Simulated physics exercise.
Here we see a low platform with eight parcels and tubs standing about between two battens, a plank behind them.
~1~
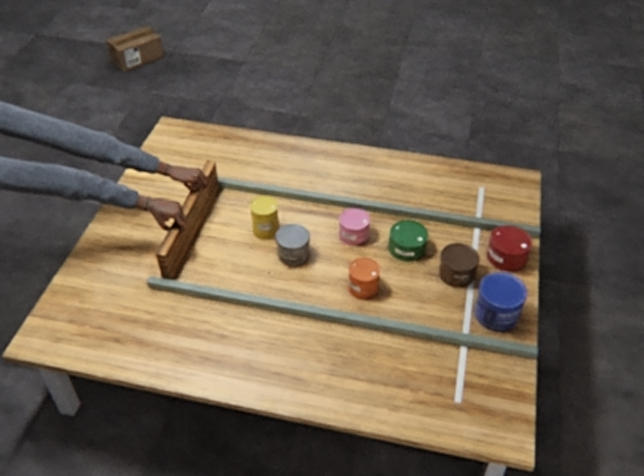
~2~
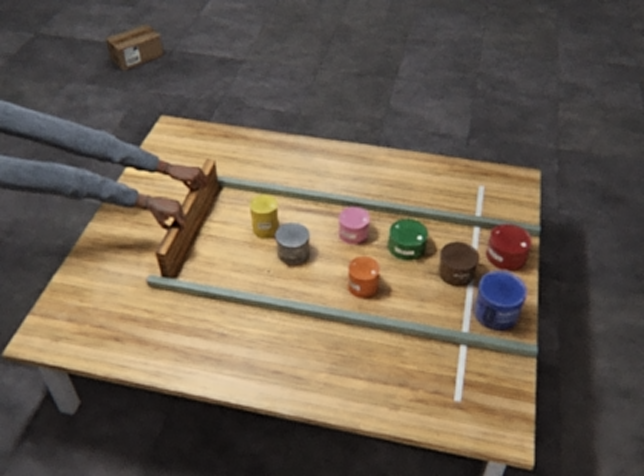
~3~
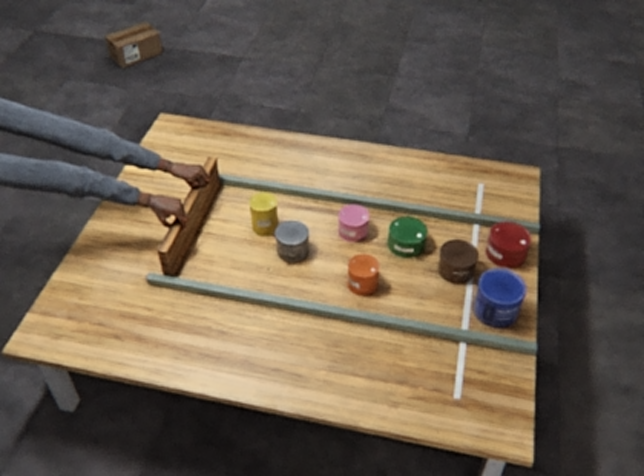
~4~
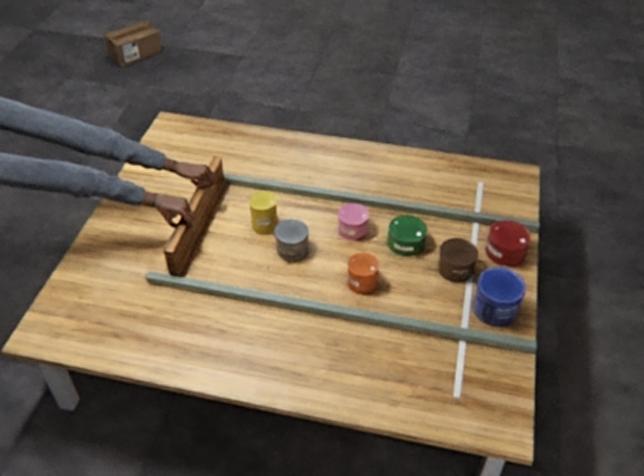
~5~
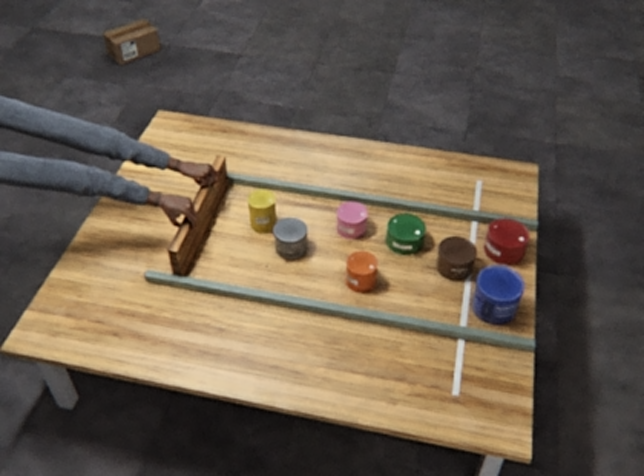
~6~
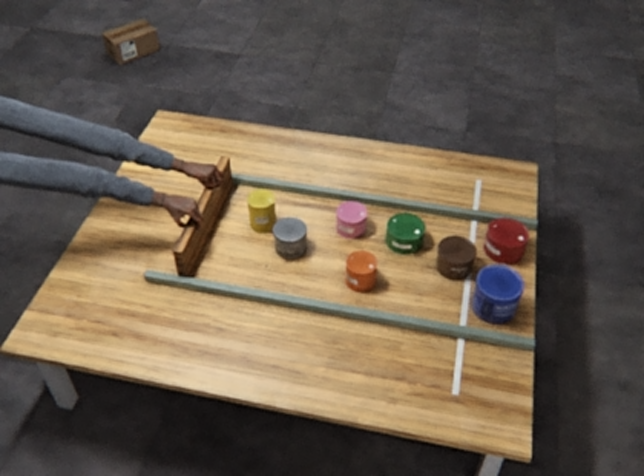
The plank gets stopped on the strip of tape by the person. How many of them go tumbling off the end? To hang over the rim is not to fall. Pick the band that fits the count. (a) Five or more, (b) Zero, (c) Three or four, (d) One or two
Answer: D.
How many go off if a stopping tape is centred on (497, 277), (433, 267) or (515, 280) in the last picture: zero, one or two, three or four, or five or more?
Three or four; not one; three or four.
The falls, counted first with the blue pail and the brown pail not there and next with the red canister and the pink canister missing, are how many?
In the first try 1, in the other 0.
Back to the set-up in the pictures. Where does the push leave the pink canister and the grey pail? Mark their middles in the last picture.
The pink canister stops around (490, 226); the grey pail around (487, 272).
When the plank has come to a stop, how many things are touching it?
It touches 4.
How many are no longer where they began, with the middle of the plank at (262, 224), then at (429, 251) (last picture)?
Up to then 1, and up to the other point 7.
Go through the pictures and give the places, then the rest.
In the first picture, red canister (509, 248); blue pail (500, 302); brown pail (458, 265); plank (190, 218); tape (472, 280).
In the second picture, blue pail (499, 301); grey pail (293, 244).
In the third picture, brown pail (458, 262); plank (192, 215).
In the fourth picture, red canister (508, 243); yellow canister (264, 213).
In the fifth picture, blue pail (497, 295); green canister (406, 234).
In the sixth picture, red canister (506, 241); blue pail (497, 295); brown pail (456, 258); plank (205, 215); tape (469, 272).
Soon after, none off yet; red canister at rest near (506, 241); blue pail at rest near (497, 295); brown pail at rest near (456, 258).
Then, none off yet; red canister moving near (509, 241); blue pail at rest near (497, 295); brown pail moved a little near (469, 261).
At rest, the number that fall off is one or two; fallen, red canister.
